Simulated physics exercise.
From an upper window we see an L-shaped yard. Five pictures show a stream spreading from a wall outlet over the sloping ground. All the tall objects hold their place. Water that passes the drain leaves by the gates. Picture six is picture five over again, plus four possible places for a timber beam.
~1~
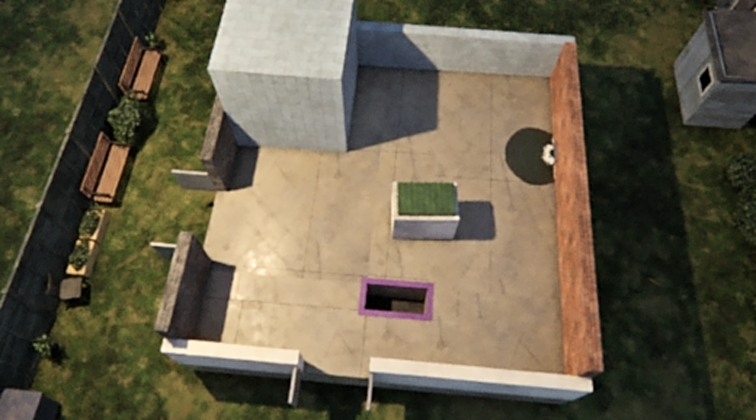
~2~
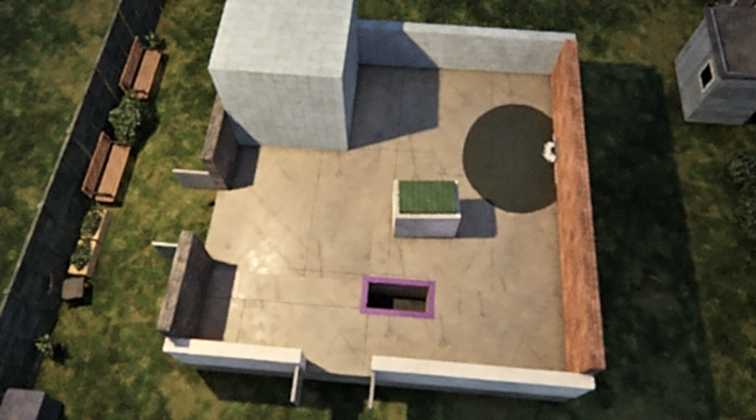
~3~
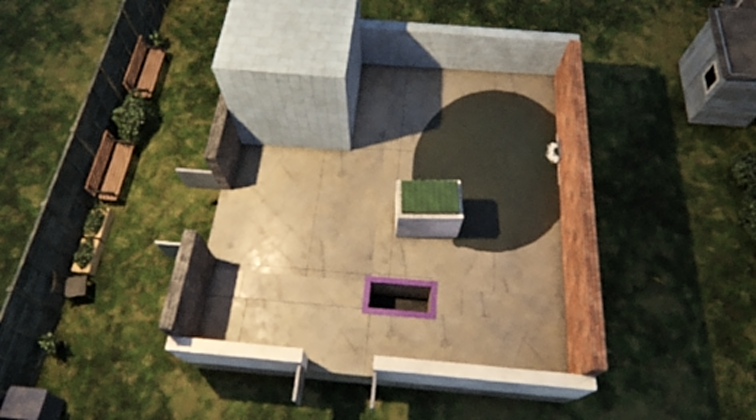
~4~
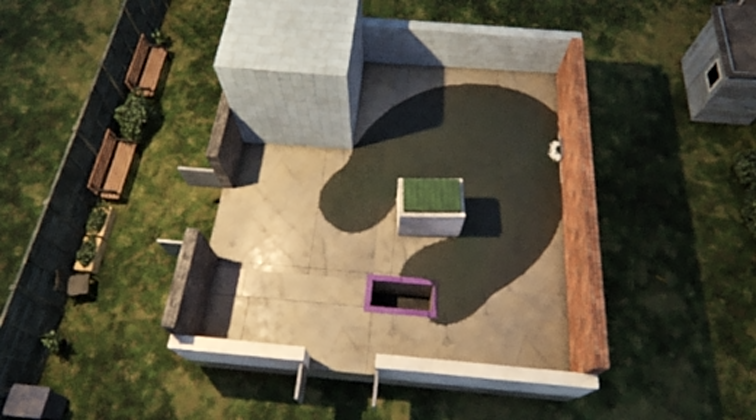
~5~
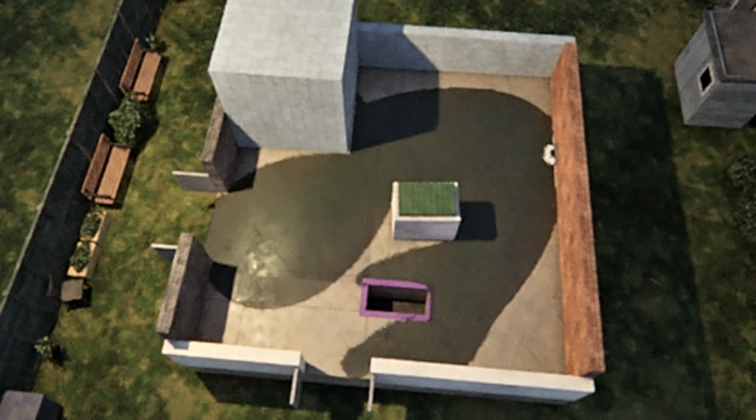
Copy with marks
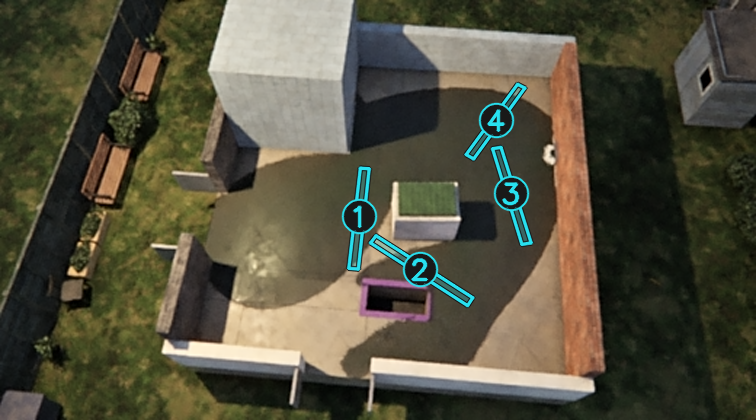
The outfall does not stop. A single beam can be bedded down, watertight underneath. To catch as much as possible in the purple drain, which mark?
The answer is place 1.
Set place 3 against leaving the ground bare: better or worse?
Place 3 is worse.
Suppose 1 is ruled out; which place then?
4 it is.
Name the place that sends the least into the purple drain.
2.
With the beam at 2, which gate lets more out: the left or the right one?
The left one.
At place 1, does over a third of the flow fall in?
Yes, it does.
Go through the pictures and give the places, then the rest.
Outfall at (555, 154); purple drain at (396, 299); open gate at (220, 225); open gate at (337, 363); 3 % of the ground under water, visible out to (510, 149); purple drain still dry, in the first frame.
In the second frame, 11 % of the ground under water, visible out to (466, 153); purple drain still dry.
In the third frame, 23 % of the ground under water, visible out to (421, 154); purple drain still dry.
In the fourth frame, 40 % of the ground under water, visible out to (326, 203); purple drain taking water.
In the fifth frame, 63 % of the ground under water, visible out to (217, 284); purple drain taking water.
In cyan, 1 from (353, 268) to (364, 168); 2 from (373, 239) to (470, 301); 3 from (496, 148) to (526, 243); 4 from (469, 156) to (521, 86).
If 1 is chosen, about 43 % of the stream goes into the purple drain, about 53 % out by the gates.
If 2 is chosen, next to none of the stream goes into the purple drain, about 98 % out by the gates.
If 3 is chosen, about 6 % of the stream goes into the purple drain, about 93 % out by the gates.
If 4 is chosen, about 24 % of the stream goes into the purple drain, about 74 % out by the gates.
